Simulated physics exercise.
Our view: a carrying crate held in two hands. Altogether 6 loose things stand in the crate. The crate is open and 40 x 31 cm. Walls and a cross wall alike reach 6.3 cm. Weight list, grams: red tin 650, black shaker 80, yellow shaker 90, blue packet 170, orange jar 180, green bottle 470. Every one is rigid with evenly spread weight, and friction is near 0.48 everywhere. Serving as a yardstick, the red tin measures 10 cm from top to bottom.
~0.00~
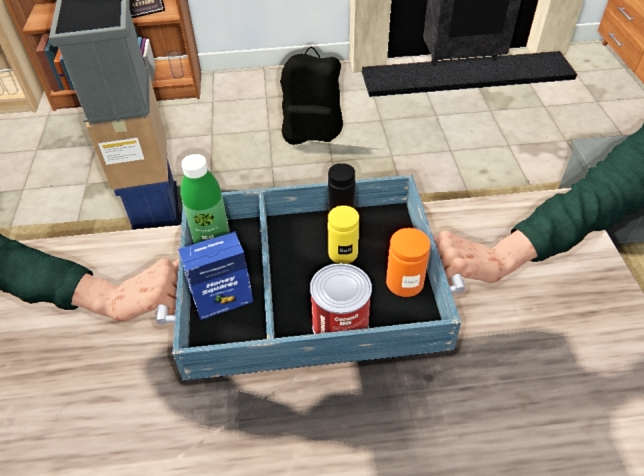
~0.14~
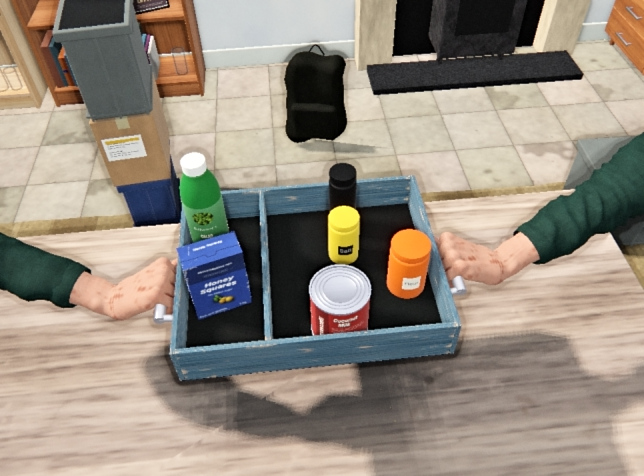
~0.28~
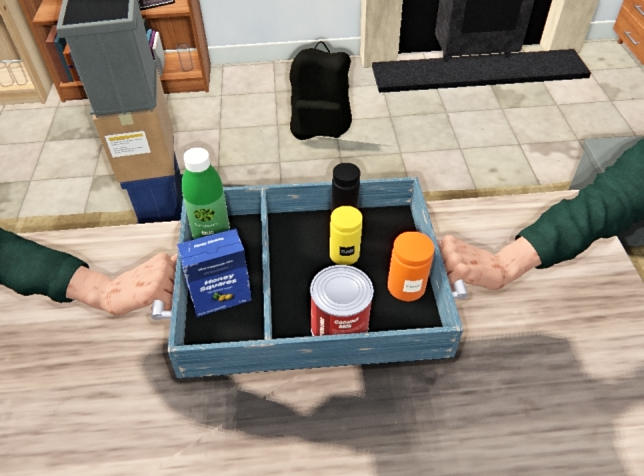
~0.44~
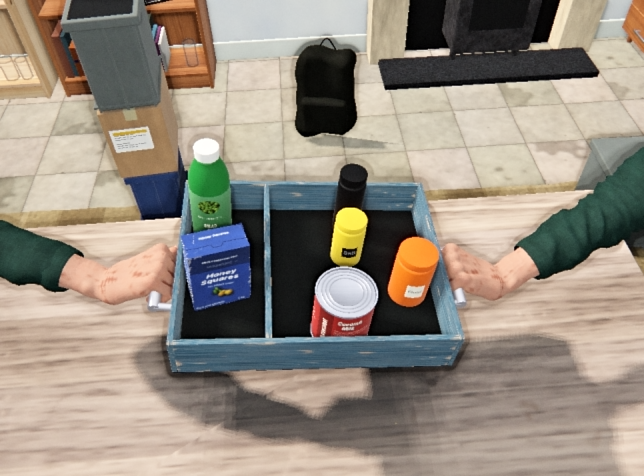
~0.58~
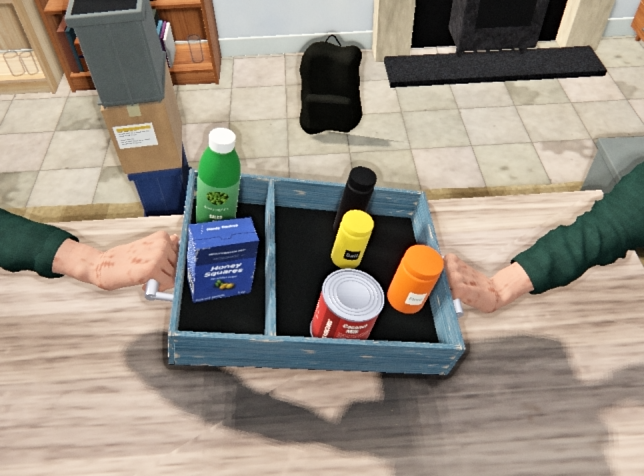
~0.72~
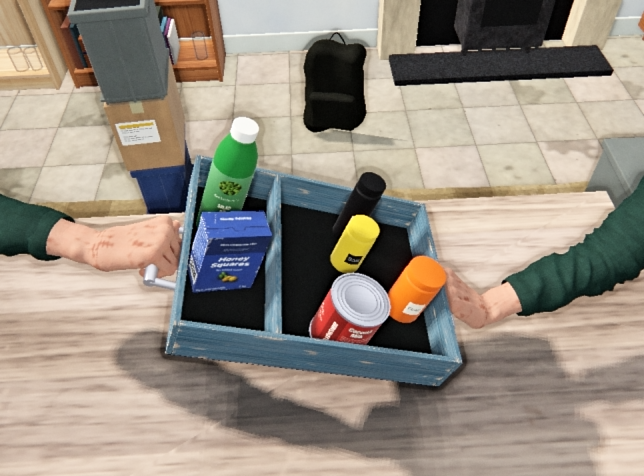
At the start, two hands hold a level blue crate containing a green bottle, blue packet, red tin, orange jar, and black and yellow shakers. The hands then tilt the crate gradually, lowering its right side and raising its left, and the things inside lean with it.
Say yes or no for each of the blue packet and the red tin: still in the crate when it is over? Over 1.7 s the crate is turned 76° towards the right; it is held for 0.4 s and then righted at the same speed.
Blue packet - yes; red tin - yes.
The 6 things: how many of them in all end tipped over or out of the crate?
2.
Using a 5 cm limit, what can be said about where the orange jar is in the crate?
Outcome for the orange jar: In place.
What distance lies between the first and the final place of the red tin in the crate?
12 cm.
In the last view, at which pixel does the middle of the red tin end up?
Around (419, 311).
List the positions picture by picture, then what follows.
In the first frame, crate level; blue packet (217, 277); red tin (341, 307).
In the second frame, crate level; orange jar (408, 264); green bottle (205, 211).
In the third frame, crate tipped 2°, right side down; black shaker (345, 200); yellow shaker (346, 236).
In the fourth frame, crate tipped 6°, right side down; orange jar (413, 272); green bottle (211, 200).
In the fifth frame, crate tipped 12°, right side down; black shaker (354, 204); yellow shaker (352, 240).
In the sixth frame, crate tipped 20°, right side down; blue packet (228, 252); red tin (348, 318).
After 1.42 s, crate tipped 68°, right side down; red tin slid 12 cm near (377, 372); blue packet slid 3 cm near (318, 230); green bottle upside down.
After 2.92 s, crate tipped 49°, right side down; black shaker and green bottle now out of the crate; red tin slid 12 cm near (401, 358); blue packet slid 3 cm near (285, 233).
At rest (4.4 s), out of the crate, black shaker and green bottle; not toppled but over 5 cm from the start, red tin and yellow shaker; the other 2 in place, give or take 5 cm. In the last view, blue packet near (230, 266), red tin near (419, 311).
